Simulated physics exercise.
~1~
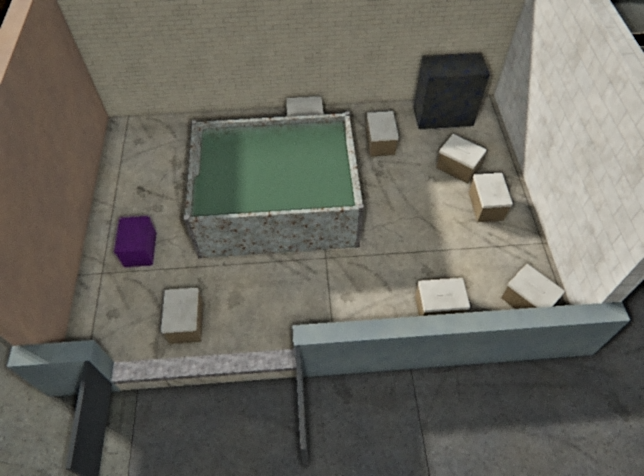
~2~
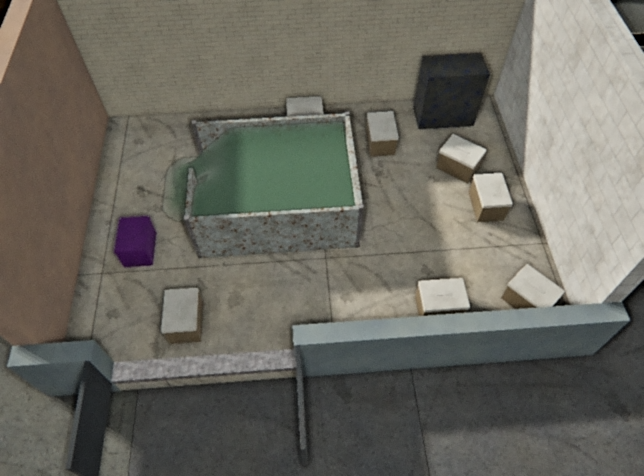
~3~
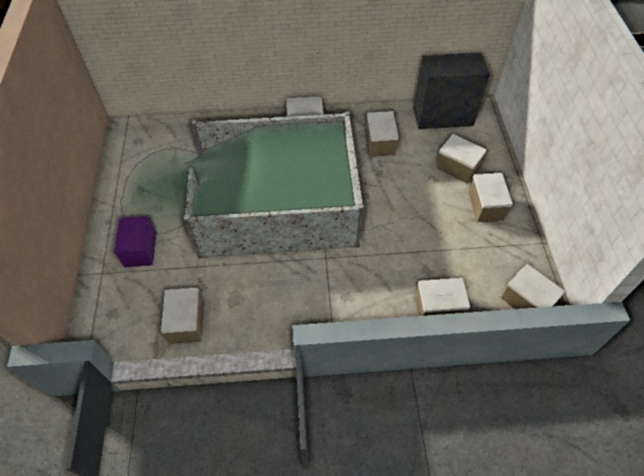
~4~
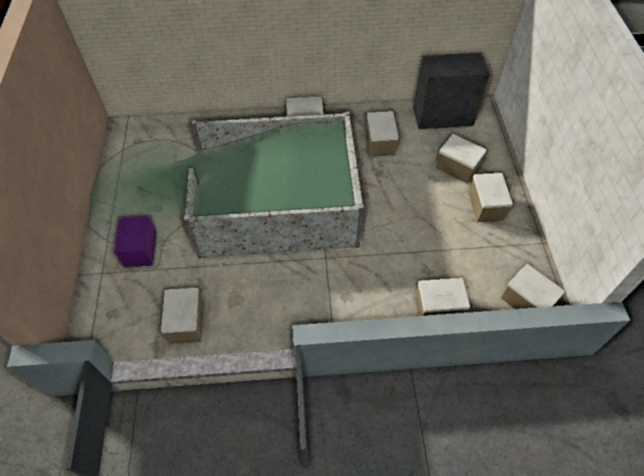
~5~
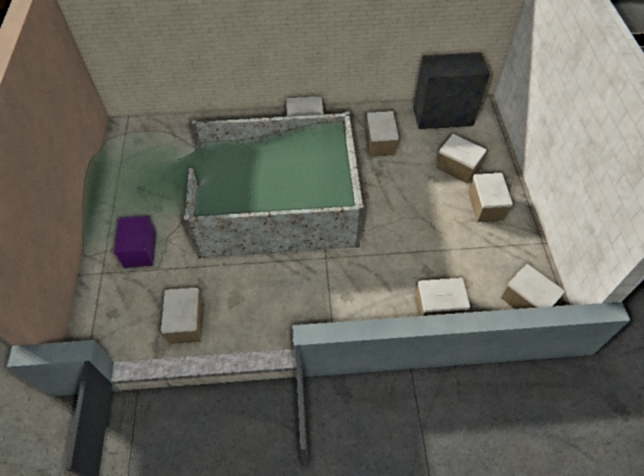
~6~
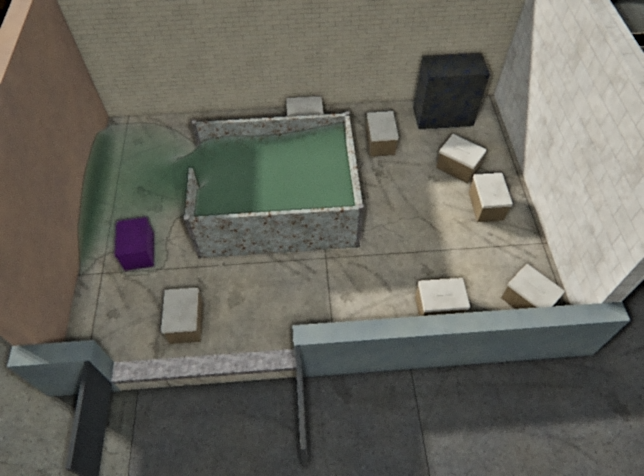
Green water pours from the stone tank's left side and spreads to the left wall.
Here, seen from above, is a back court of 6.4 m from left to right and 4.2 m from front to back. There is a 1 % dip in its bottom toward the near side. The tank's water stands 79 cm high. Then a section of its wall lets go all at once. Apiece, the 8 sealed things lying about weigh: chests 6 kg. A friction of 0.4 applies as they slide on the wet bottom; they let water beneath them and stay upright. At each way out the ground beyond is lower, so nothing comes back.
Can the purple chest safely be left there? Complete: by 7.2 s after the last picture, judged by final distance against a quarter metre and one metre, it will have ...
Travelled a long way.
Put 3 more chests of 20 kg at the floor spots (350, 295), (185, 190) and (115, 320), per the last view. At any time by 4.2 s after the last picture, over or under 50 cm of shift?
Listed order gives within the limit, above the limit, above the limit.
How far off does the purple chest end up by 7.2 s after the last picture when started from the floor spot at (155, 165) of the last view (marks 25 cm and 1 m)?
Put there, it wanders off a long way.
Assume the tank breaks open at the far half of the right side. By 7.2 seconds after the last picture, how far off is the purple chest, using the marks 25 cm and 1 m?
In that scenario the purple chest would have shifted only slightly.
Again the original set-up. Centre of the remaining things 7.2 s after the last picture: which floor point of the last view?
Around (456, 269).
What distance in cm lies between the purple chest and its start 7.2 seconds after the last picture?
250 cm.
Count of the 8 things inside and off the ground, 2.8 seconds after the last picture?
Then: 1.
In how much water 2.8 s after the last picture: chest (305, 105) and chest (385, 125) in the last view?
First about 12 cm, second about 4 cm.
Then, 0.9 s after the last picture the purple chest is near (144, 245), 0.3 m from its start, aground; 0 of 8 are out; 0 afloat.
Then, 2.8 s after the last picture the purple chest is near (181, 255), 0.8 m from its start, aground; 0 of 8 are out; 1 afloat.
Then, 4.8 s after the last picture the purple chest is near (238, 257), 1.5 m from its start, aground; 0 of 8 are out; 5 afloat.
Then, 7.2 s after the last picture the purple chest is near (306, 257), 2.3 m from its start, afloat; 0 of 8 are out; 8 afloat.
